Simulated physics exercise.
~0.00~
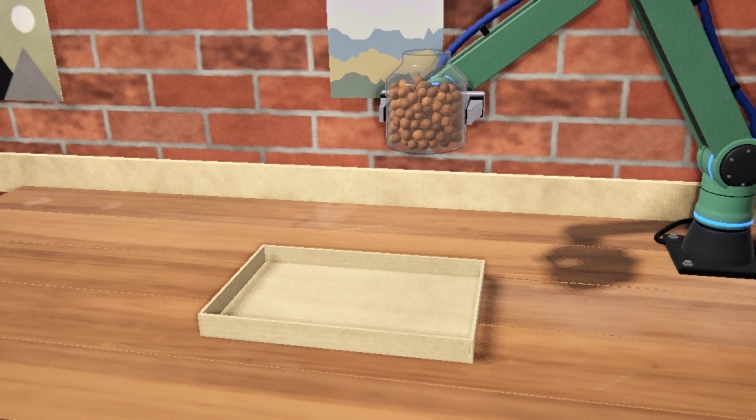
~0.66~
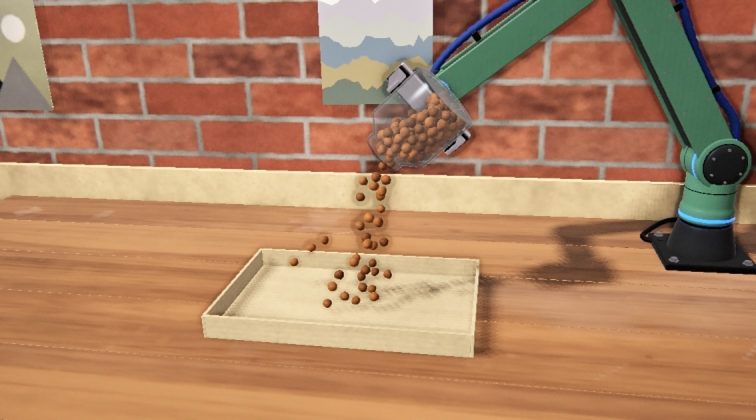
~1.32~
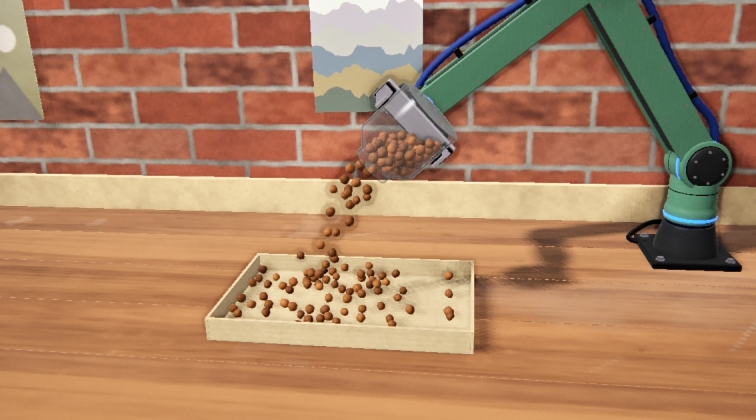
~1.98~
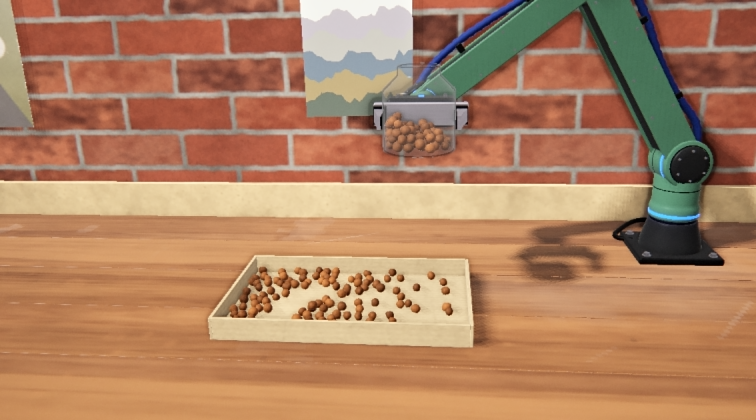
At first, a green robot arm holds a clear jar full of round brown nuts upright, above and behind an empty, shallow pale tray on a wooden table, with a brick wall behind. The arm tips the jar over to the left, and nuts begin to pour from its mouth, scattering across the tray. More nuts tumble down in a loose stream and spread over the tray floor while the jar steadily empties. Finally, the arm turns the jar upright again, with some nuts still inside, while most now lie strewn unevenly across the tray.
